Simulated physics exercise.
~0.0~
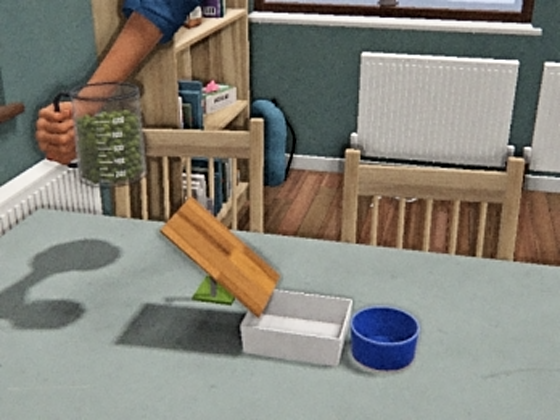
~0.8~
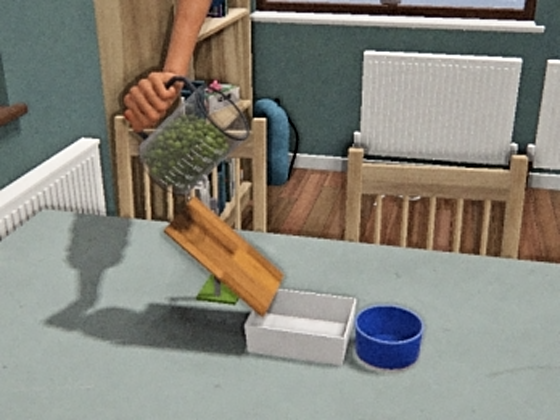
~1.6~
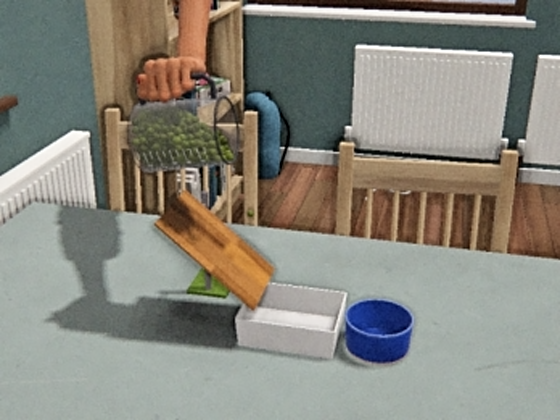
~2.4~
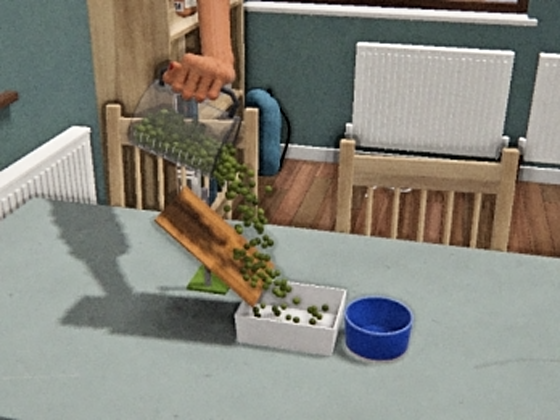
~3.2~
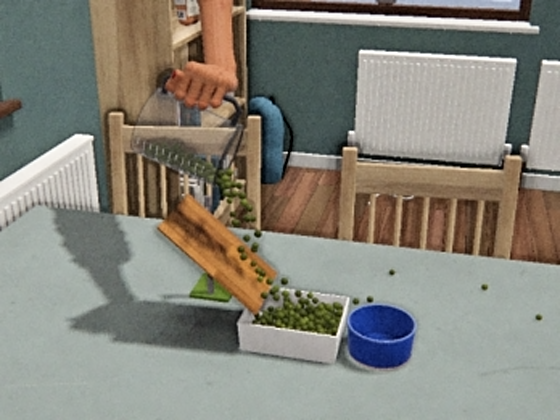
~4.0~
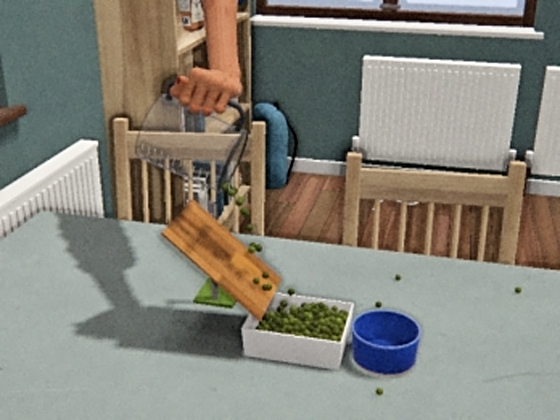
A clear jug of small green olives, held by a hand, tips over a sloping wooden board, and the olives tumble down into a white tin, nearly filling it, while a few scatter across the table and the blue dish beside it stays empty.
